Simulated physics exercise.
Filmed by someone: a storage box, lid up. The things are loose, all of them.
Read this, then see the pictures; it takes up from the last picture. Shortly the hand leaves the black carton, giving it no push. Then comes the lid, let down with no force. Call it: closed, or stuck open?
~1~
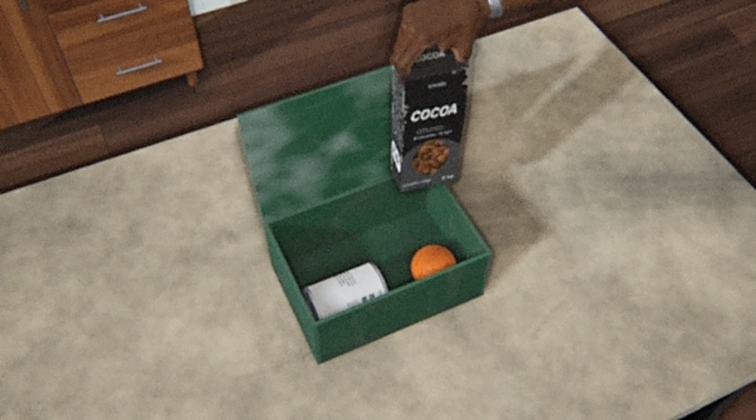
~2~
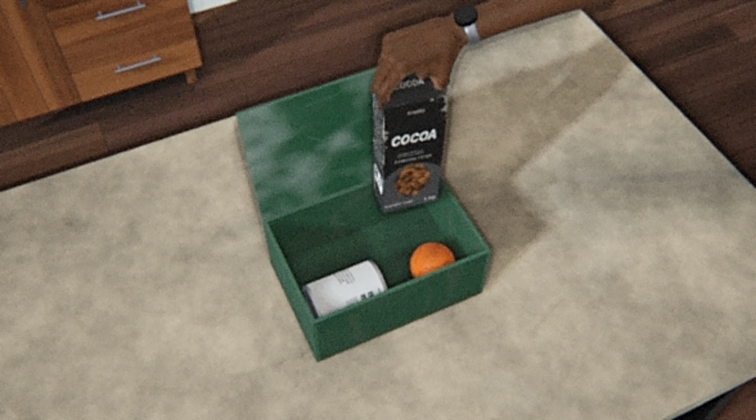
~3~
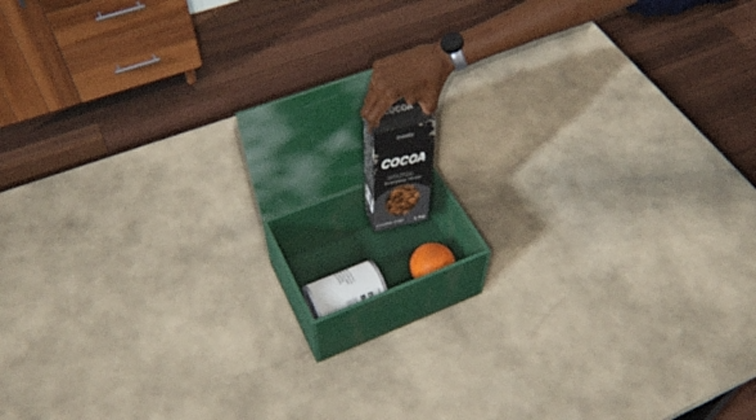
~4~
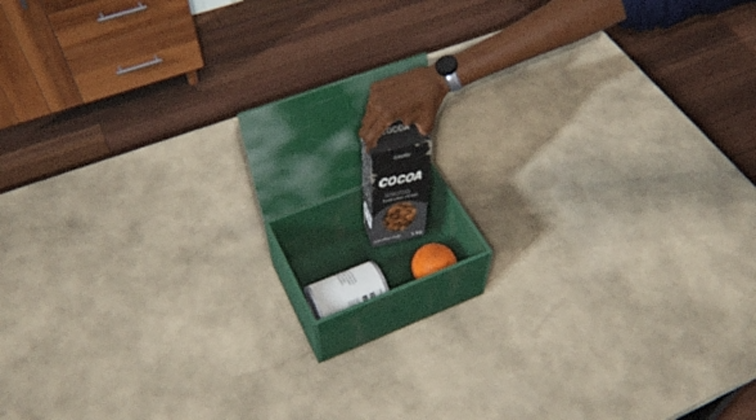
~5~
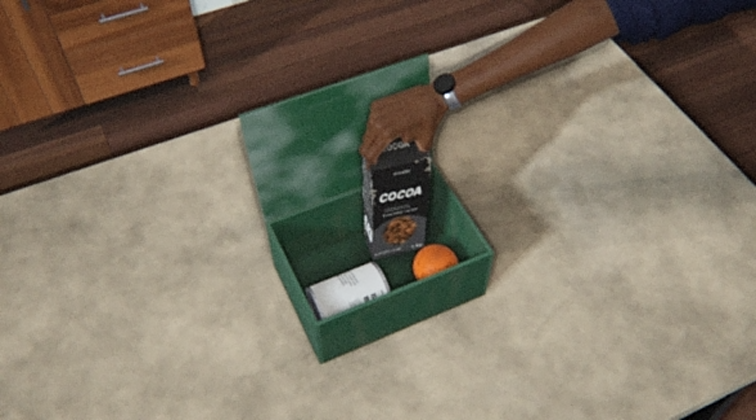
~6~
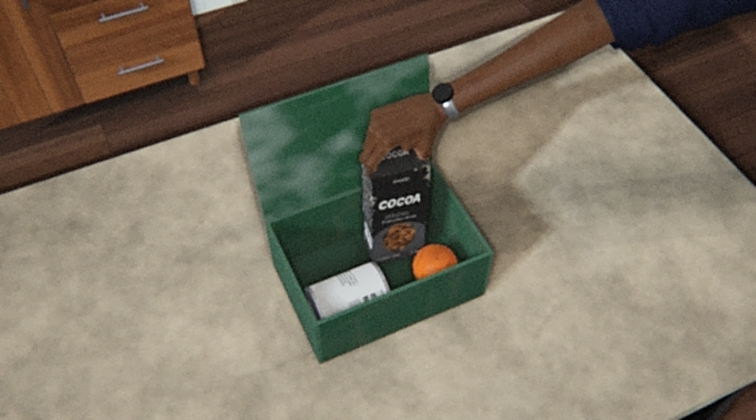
Stuck open.
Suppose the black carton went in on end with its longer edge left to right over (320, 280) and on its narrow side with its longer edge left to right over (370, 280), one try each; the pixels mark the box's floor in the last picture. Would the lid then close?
First try: The lid stays propped open; second try: The lid comes down fully.
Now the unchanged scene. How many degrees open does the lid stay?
The lid sits around 80° above the rim.
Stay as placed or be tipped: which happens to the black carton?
In the end, it keeps its orientation.
Then, 0.90 s later than the last frame, lid starting down.
Then, 1.10 s later than the last frame, black carton resting near (395, 207).
Then, 1.30 s later than the last frame, lid 78° above the rim.
When it is over, lid 78° above the rim; all 3 as before. End places, in pixels of the last picture, black carton near (395, 207).
